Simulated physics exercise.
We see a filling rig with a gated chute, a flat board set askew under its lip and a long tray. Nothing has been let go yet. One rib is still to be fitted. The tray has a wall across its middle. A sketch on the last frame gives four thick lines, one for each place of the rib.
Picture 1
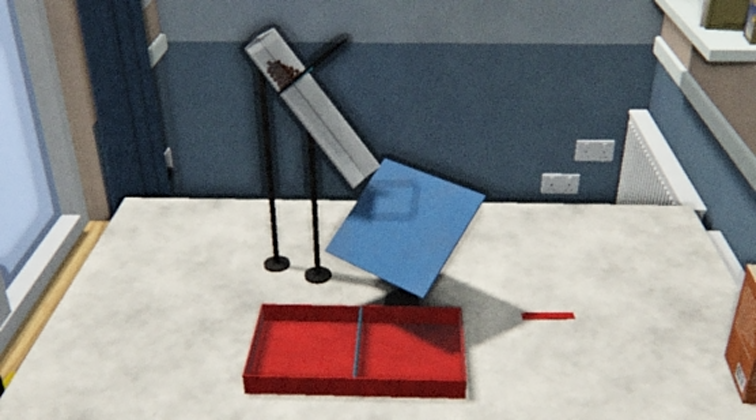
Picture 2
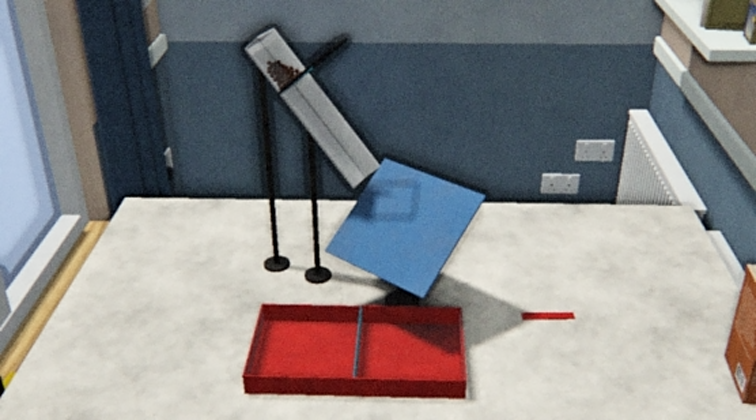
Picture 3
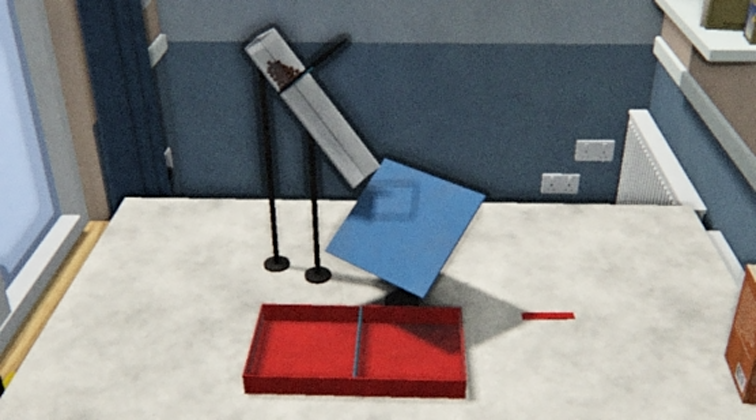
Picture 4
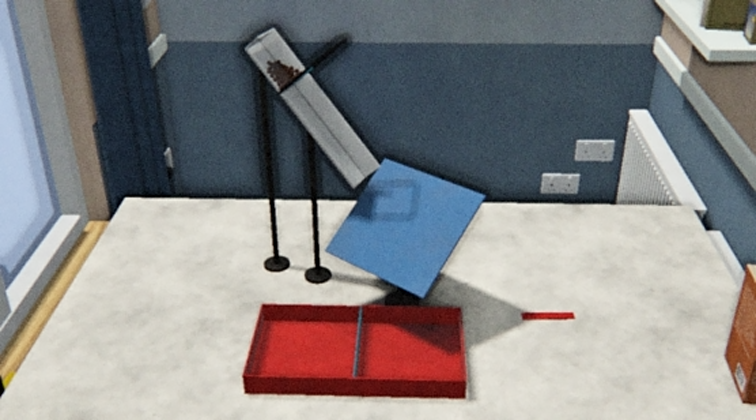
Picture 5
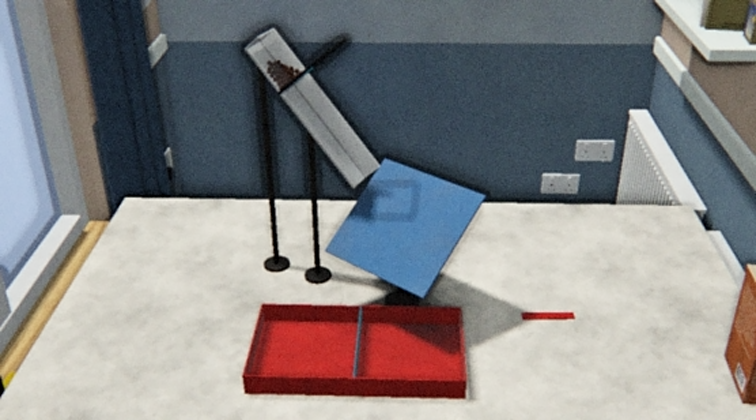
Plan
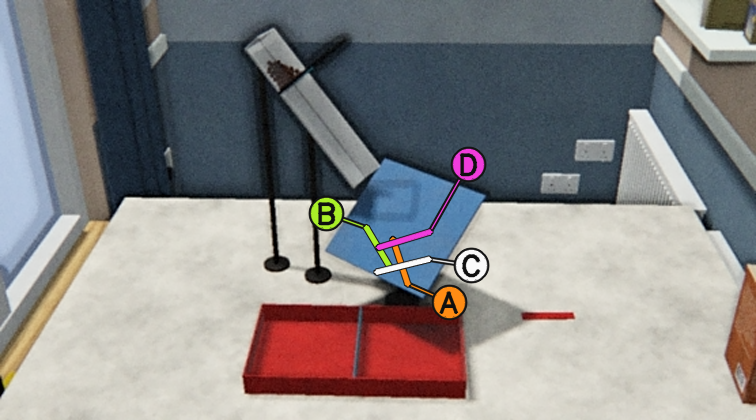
The clip shows small brown berries resting behind a closed gate in a steep grey chute, above a tilted blue board and a long red tray with a dividing wall; nothing visibly moves throughout.
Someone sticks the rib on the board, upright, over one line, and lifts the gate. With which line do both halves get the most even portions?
Best: A.
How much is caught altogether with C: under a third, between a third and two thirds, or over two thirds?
Over two thirds.
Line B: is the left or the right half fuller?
More lands on the right.
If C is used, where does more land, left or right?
More lands on the left.
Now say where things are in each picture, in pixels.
In the first picture, load behind the gate at (285, 74), allspice berries; lip of the chute at (360, 182), sloping steeply.
In the second picture, middle of the board at (403, 224), tilted fairly steeply; middle of its low edge at (371, 273); of its high edge at (433, 176).
In the third picture, front corners of the tray at (243, 375) and (466, 380); front end of its middle wall at (354, 378); gate still shut at (304, 74).
In the fourth picture, middle of the load at (285, 74); lip at (360, 182).
In the fifth picture, middle of the load at (285, 74); lip at (360, 182).
On the marked copy, line A from (392, 239) to (407, 284); line B from (366, 227) to (389, 265); line C from (429, 259) to (376, 272); line D from (429, 232) to (378, 247).
With A, of what is caught, about half in the left half, about half in the right.
With B, of what is caught, none in the left half, all in the right.
With C, of what is caught, nearly all in the left half, a small part in the right.
With D, of what is caught, nearly all in the left half, a small part in the right.
